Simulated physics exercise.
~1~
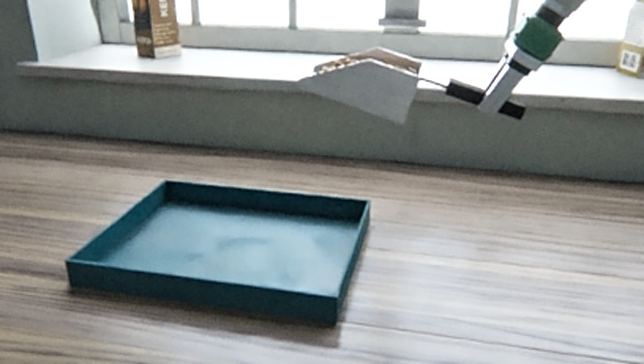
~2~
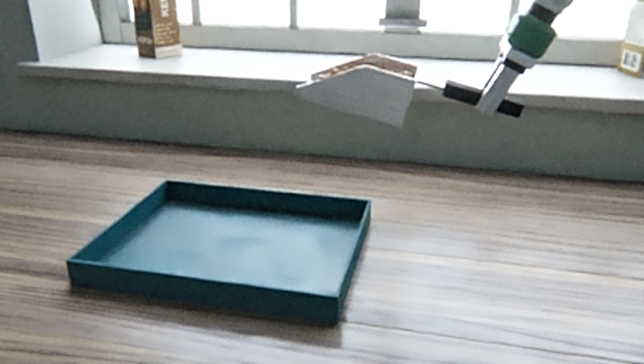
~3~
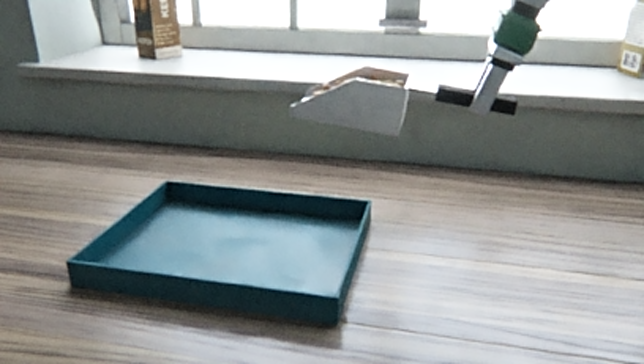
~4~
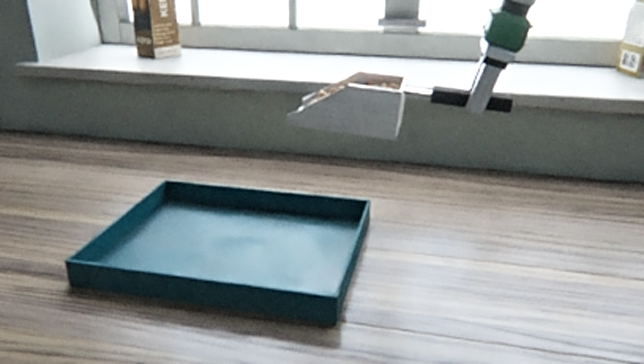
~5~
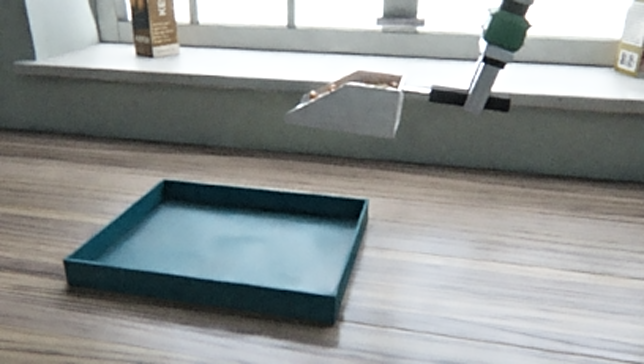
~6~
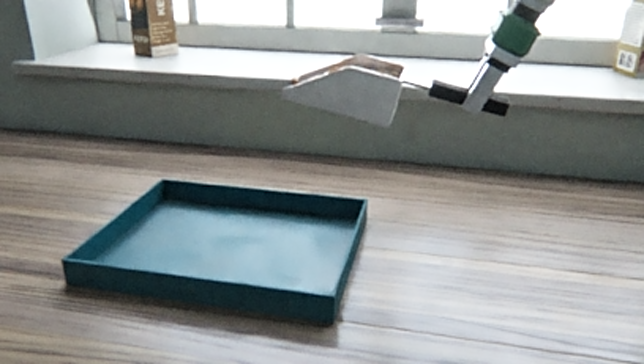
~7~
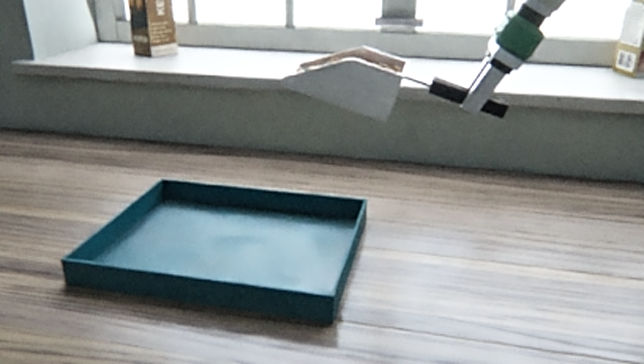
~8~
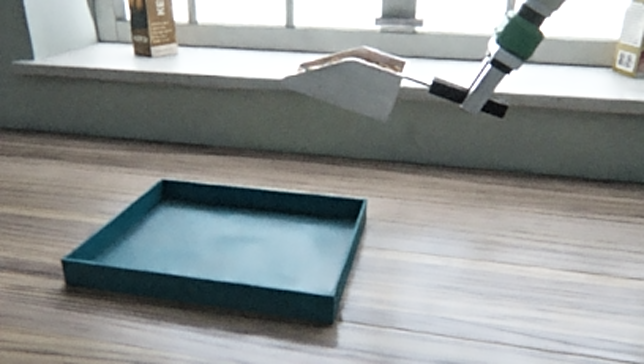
On a wood-grained table top beneath a bright window ledge, seen from slightly above by a gently swaying camera, a teal tray sits empty in the foreground. Boxes stand at either end of the ledge, and a robot arm with a green band reaches in from the upper right, holding a pale scoop with a brownish load. The arm lowers the scoop slightly and shifts it a little left, levelling it as it goes. After a brief pause, it lifts the scoop slightly and tilts it backward. The scoop then stays still, its load still aboard.
